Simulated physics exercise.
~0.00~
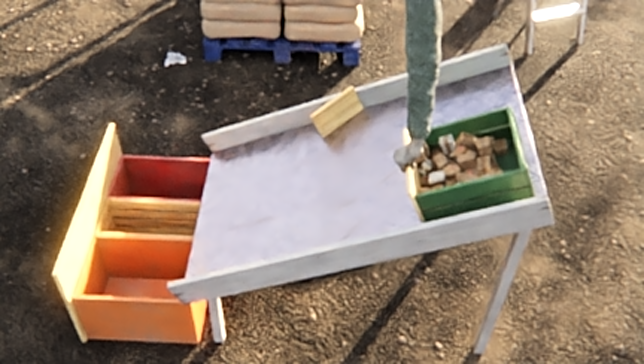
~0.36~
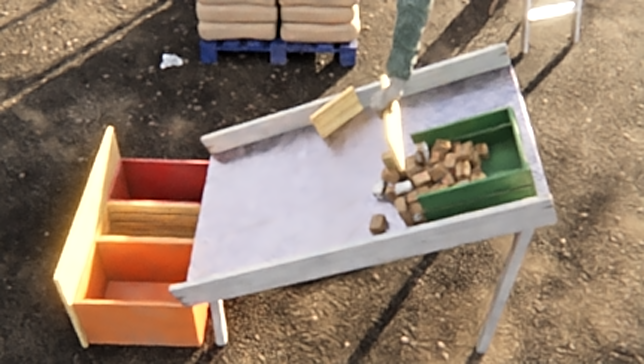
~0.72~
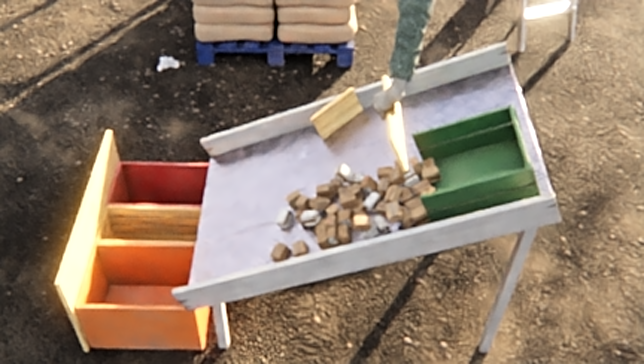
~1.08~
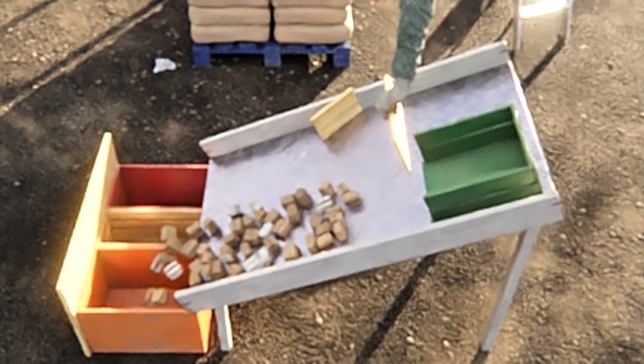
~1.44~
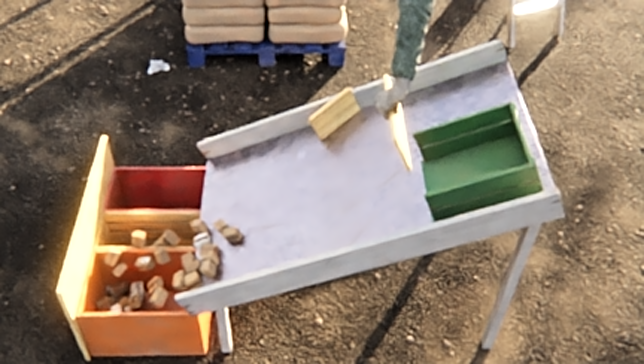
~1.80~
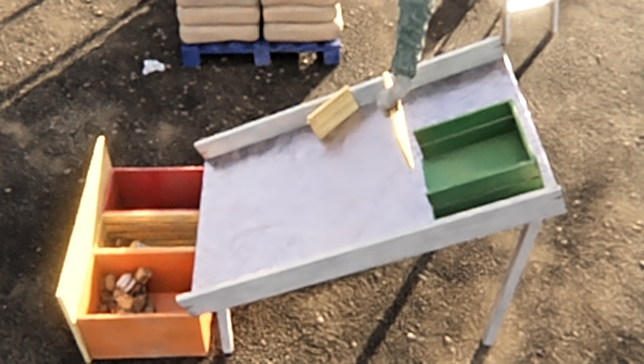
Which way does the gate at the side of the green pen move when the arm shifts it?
The gate moves up, and the blocks then spill out beneath it.
A heap of small brown and whitish blocks sits in a green pen at the right, upper end of a sloping, pale walled table on bare ground, seen from above. An orange bin, a wooden tub and a red tub stand at the left end, nearest to farthest, and stacked sacks rest on a blue pallet behind. A grey-green arm lifts the thin gate at the pen's left side and holds it there. The blocks spill out, spread and tumble left down the slope, passing below the angled wooden board. They drop off the end, most landing in the orange bin and a few in the wooden tub, leaving the red tub, table and pen empty.
